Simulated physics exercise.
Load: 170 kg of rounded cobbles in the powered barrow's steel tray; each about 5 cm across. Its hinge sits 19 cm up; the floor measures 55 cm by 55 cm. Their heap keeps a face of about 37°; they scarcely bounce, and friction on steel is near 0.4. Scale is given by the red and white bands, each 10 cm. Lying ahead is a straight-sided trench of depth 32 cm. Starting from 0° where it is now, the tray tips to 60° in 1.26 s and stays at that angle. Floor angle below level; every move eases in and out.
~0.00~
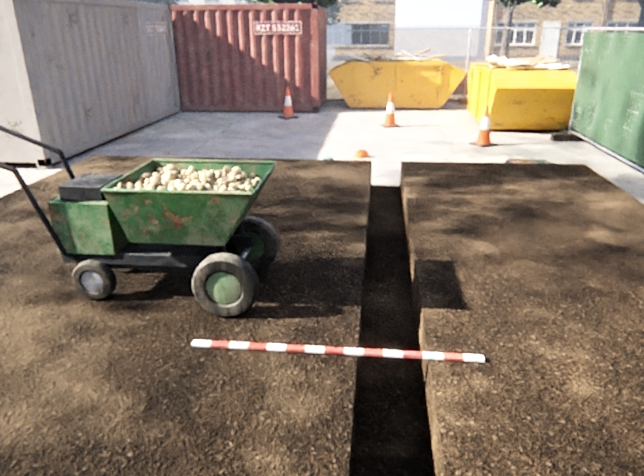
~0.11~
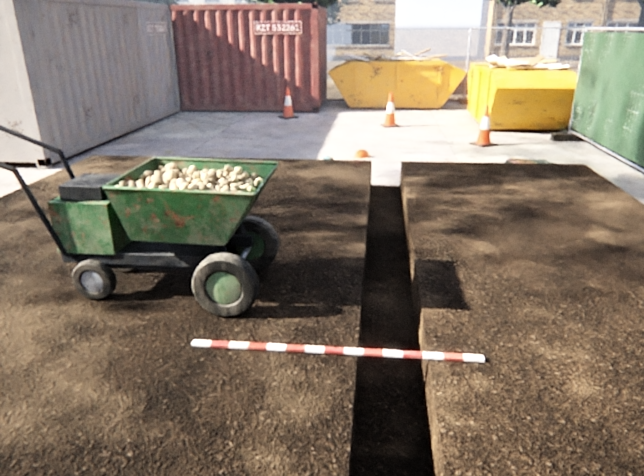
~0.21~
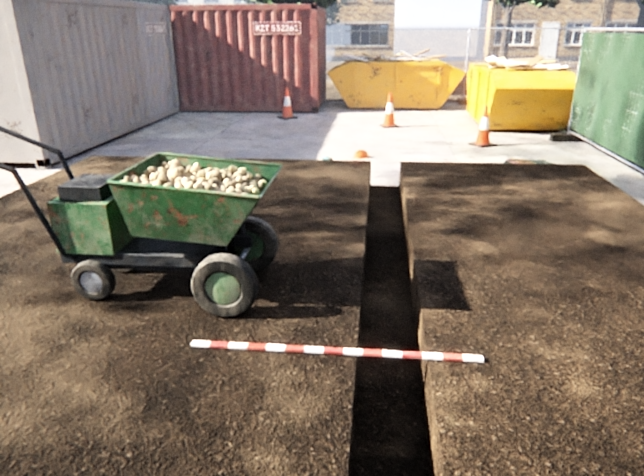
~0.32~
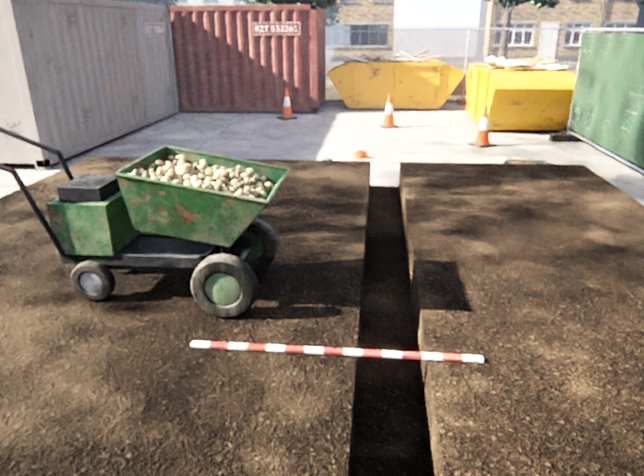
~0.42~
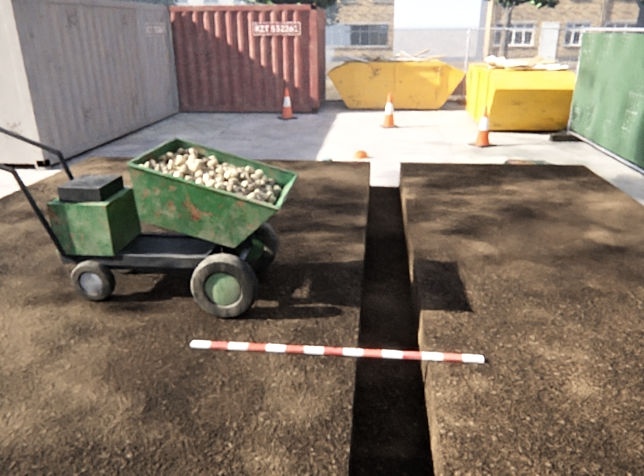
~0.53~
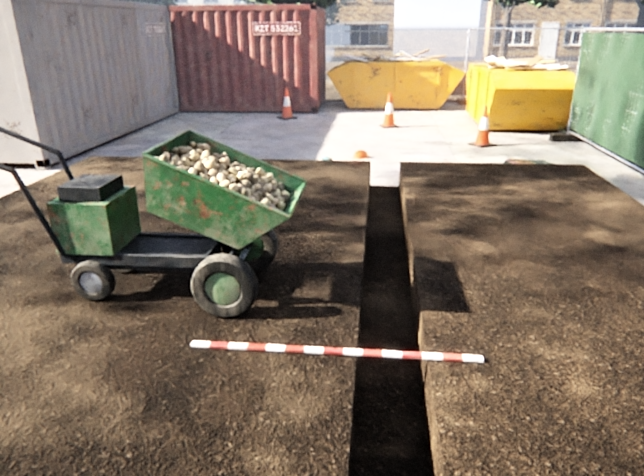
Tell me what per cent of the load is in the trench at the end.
Some 37 per cent.
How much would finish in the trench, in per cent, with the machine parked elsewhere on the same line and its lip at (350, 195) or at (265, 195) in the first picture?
Roughly 10 per cent, then 50 per cent.
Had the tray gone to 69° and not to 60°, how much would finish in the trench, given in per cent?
It would come to about 65 percent.
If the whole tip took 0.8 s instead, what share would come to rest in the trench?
About 40 percent, I'd say.
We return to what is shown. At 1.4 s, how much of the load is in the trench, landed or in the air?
By then, around 5 percent.
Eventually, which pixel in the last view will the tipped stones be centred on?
At about pixel (381, 332) in the last view.
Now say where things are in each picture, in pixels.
The first frame shows lip at (252, 194), floor tilted 0°, highest stones at (196, 175).
The second frame shows lip at (254, 195), floor tilted 1°, highest stones at (181, 174); the stones move at 0.2 m/s on average.
In the third frame, the tray is at 5°, its lip at (259, 198); the top of the load is at (175, 170); the stones move at 0.4 m/s on average.
In the fourth frame, the tray is at 10°, its lip at (268, 202); the top of the load is at (173, 164); the stones move at 0.5 m/s on average.
The fifth frame shows lip at (279, 209), floor tilted 16°, highest stones at (182, 156); the stones move at 0.6 m/s on average.
The sixth frame shows lip at (290, 217), floor tilted 23°, highest stones at (195, 150); the stones move at 0.6 m/s on average.
After 0.9 s the floor is at 50°; 100 % in the tray; the foremost stones are at (316, 233).
After 1.4 s the floor is at 60°; 86 % in the tray, 8 % short of the trench, 6 % in the trench; the foremost stones are at (392, 330).
After 1.7 s the floor is at 60°; 68 % in the tray, 10 % short of the trench, 22 % in the trench; the foremost stones are at (412, 326).
After 3.7 s the floor is at 60°; 49 % in the tray, 14 % short of the trench, 37 % in the trench; the foremost stones are at (413, 325).
